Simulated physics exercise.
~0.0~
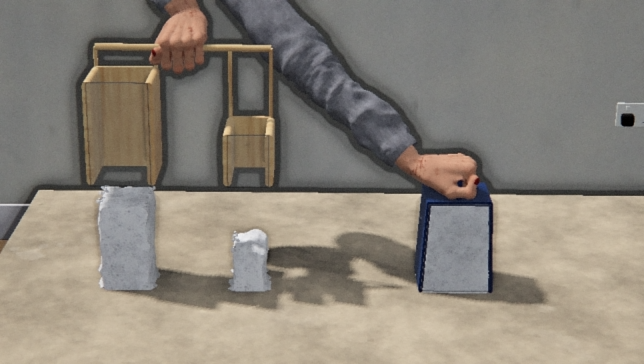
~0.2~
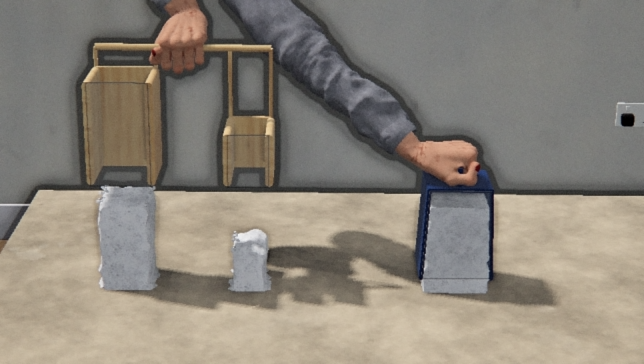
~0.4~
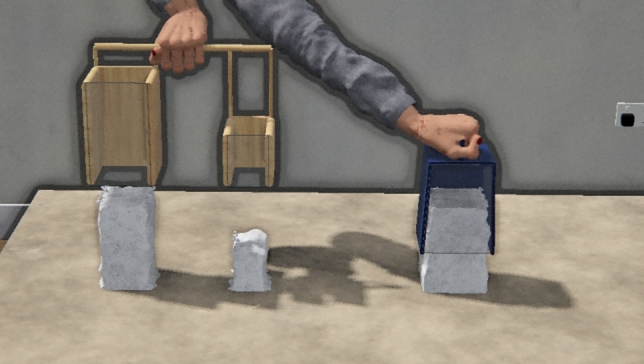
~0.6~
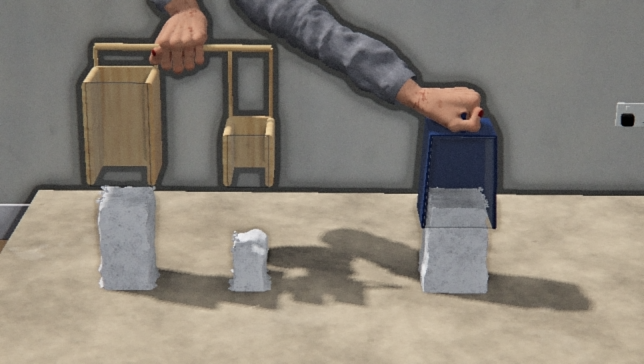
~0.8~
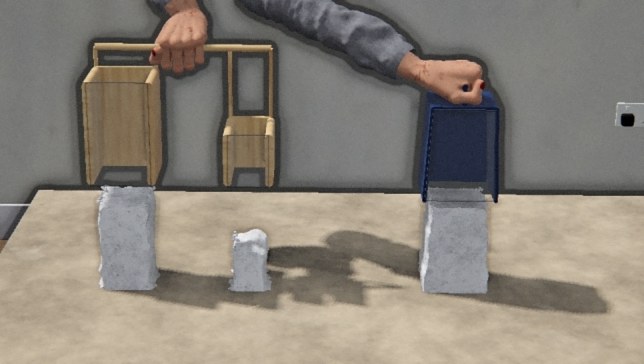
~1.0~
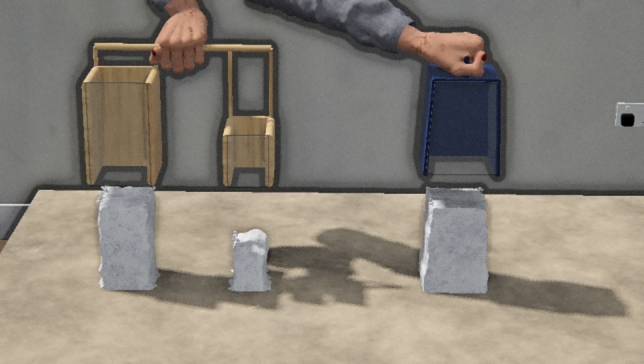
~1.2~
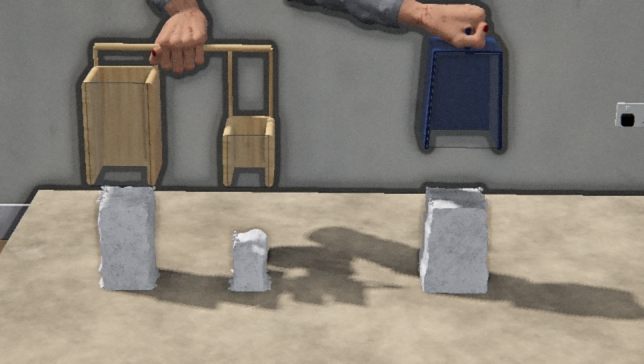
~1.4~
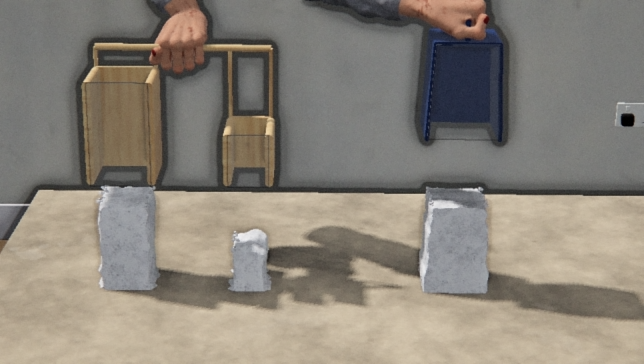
A hand lifting a dark blue tin straight up off a pale block, leaving it standing beside two others on the table.
